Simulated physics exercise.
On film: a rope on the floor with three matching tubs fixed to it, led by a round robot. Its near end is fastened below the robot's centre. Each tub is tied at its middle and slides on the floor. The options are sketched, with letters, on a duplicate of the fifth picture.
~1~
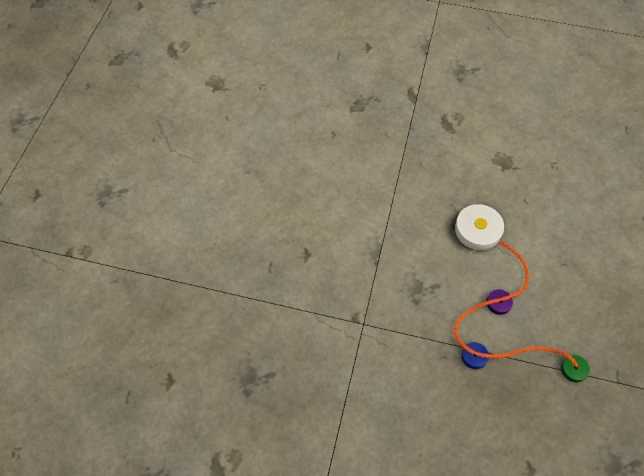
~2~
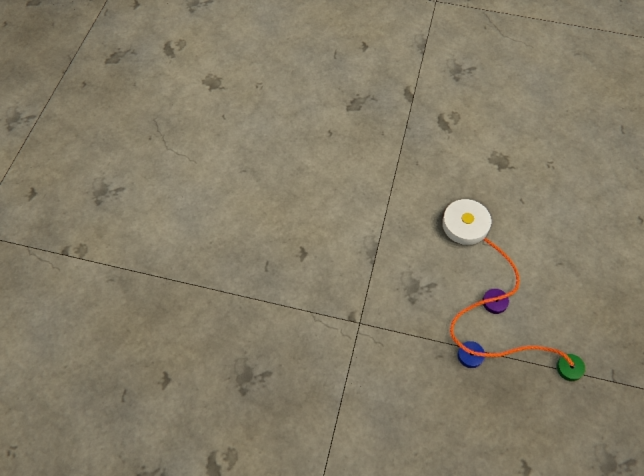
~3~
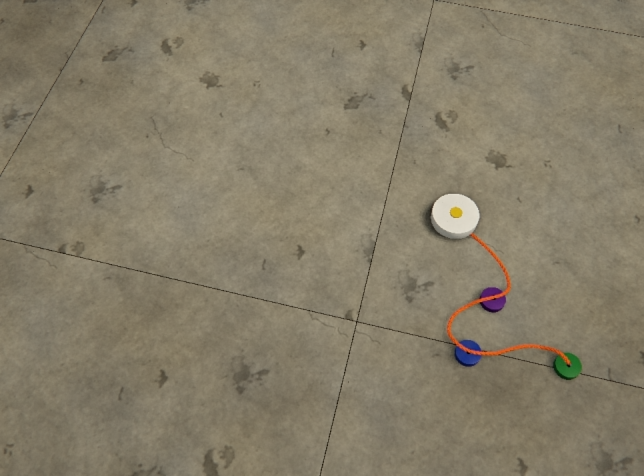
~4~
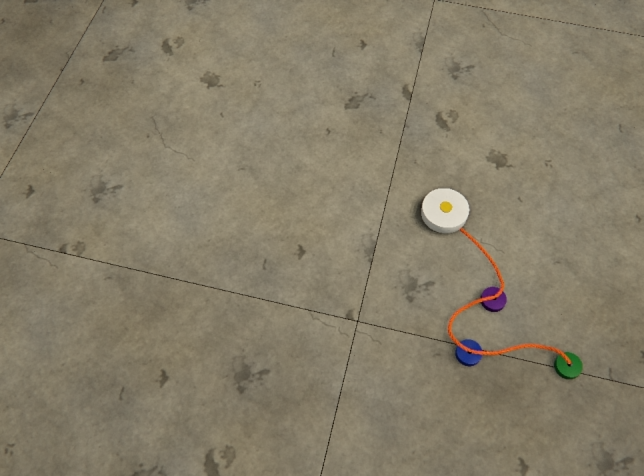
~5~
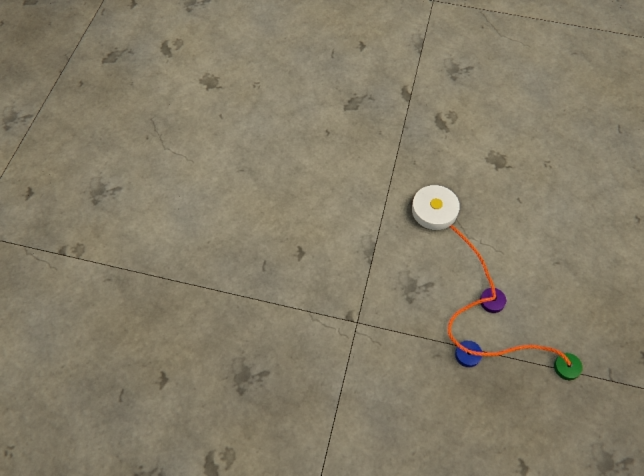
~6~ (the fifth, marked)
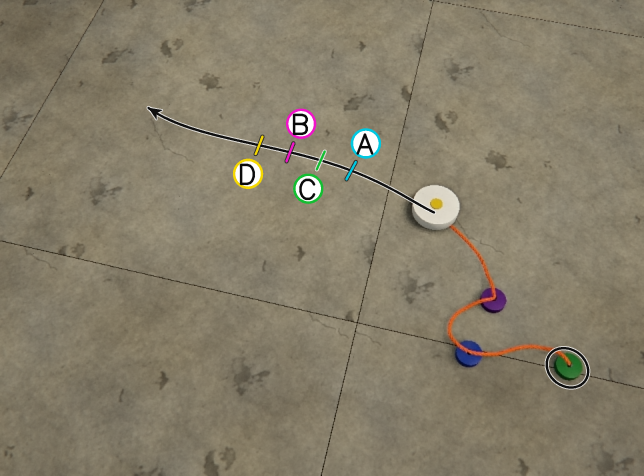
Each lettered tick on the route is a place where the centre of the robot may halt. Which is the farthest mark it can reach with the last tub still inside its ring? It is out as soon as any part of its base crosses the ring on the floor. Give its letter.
A is the last safe stop.
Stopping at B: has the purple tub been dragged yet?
Yes.
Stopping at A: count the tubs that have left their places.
By then, two.
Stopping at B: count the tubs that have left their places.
Three.
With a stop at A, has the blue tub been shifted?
By then, yes.
On the marked copy, A at (351, 171); B at (290, 152); C at (321, 160); D at (259, 145); the ring at (567, 367); the route from (434, 213) via (288, 152) to (148, 108).
Taking A. A third of the way, robot (406, 192); green tub (569, 366); blue tub (469, 353); purple tub (474, 279).
Two thirds of the way, robot (377, 177); green tub (569, 366); blue tub (469, 344); purple tub (445, 260).
When it is over, robot (352, 166); green tub (568, 366); blue tub (465, 321); purple tub (421, 246); the ringed tub at the far end is still in its ring.
As for the rest, B drags the last tub to (519, 333); C drags the last tub to (547, 354); D drags the last tub to (492, 311).
